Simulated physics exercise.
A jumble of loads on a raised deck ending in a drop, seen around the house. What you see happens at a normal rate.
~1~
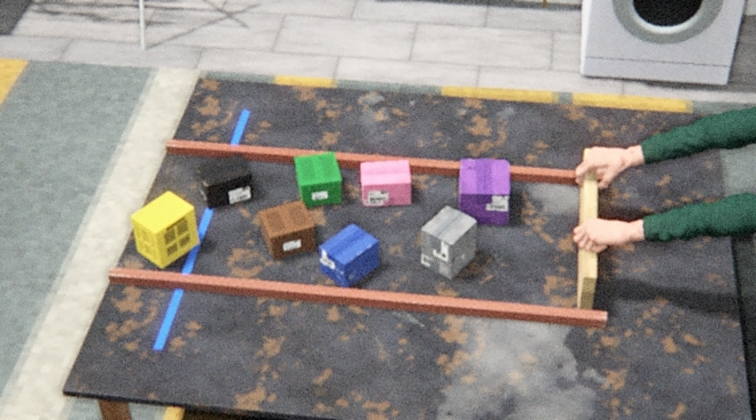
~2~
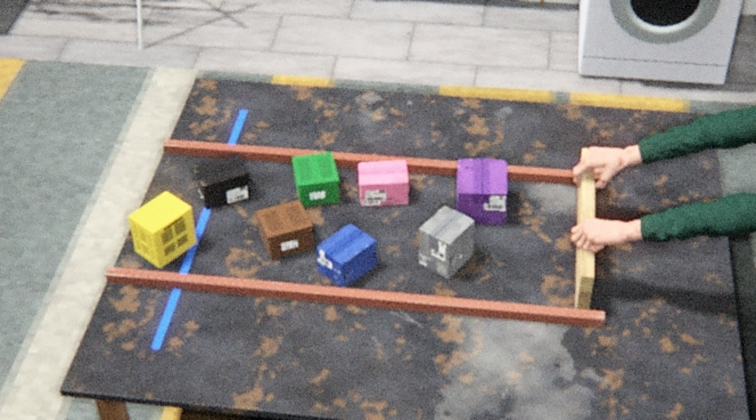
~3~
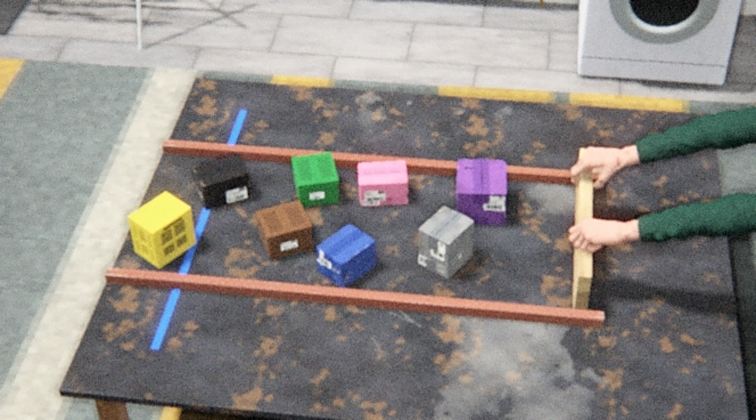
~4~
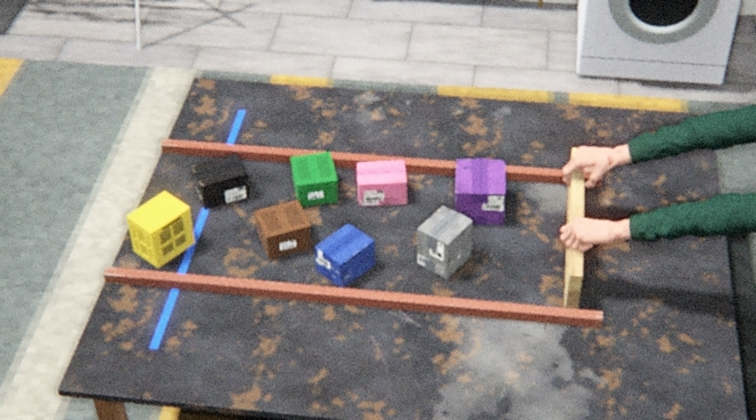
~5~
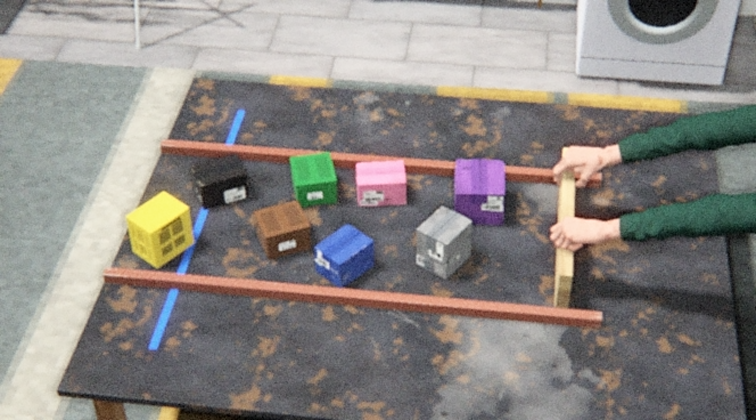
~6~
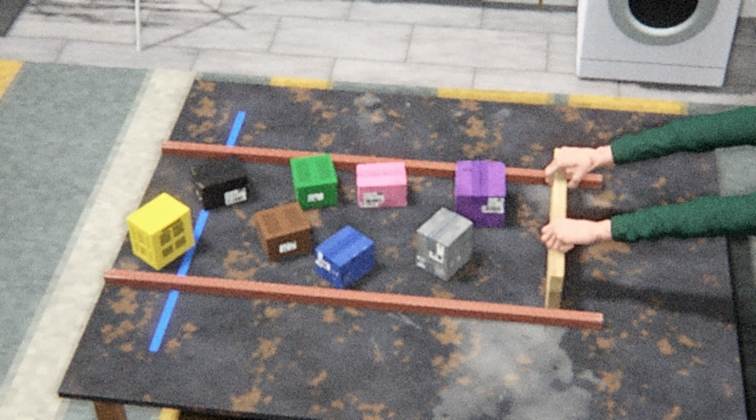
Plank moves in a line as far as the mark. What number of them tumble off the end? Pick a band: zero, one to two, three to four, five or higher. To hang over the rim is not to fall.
Band: Three to four.
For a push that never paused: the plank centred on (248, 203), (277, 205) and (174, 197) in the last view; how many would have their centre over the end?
It comes out as 2, then 1, then 6.
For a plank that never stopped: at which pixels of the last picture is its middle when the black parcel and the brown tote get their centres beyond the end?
Black parcel: (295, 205); brown tote: (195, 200).
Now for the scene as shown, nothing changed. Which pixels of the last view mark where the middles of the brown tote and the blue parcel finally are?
The brown tote comes to rest at (142, 211), and the blue parcel comes to rest at (132, 247).
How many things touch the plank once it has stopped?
That number would be 2.
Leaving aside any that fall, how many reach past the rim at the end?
The count is 2.
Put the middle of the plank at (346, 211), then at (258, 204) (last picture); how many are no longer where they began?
Answer - first 7, then 8.
Early on, none off yet; yellow crate at rest near (161, 232); black parcel at rest near (221, 184); brown tote at rest near (283, 232).
A while later, none off yet; yellow crate at rest near (161, 232); black parcel travelled a little near (198, 184); brown tote travelled about its own width near (252, 228).
Further along, none off yet; yellow crate travelled a little near (145, 232); black parcel leaning well over near (111, 204); brown tote travelled well along near (202, 220).
Finally, the number that fall off is three or four; lost, pink parcel, green tote, black parcel and yellow crate.
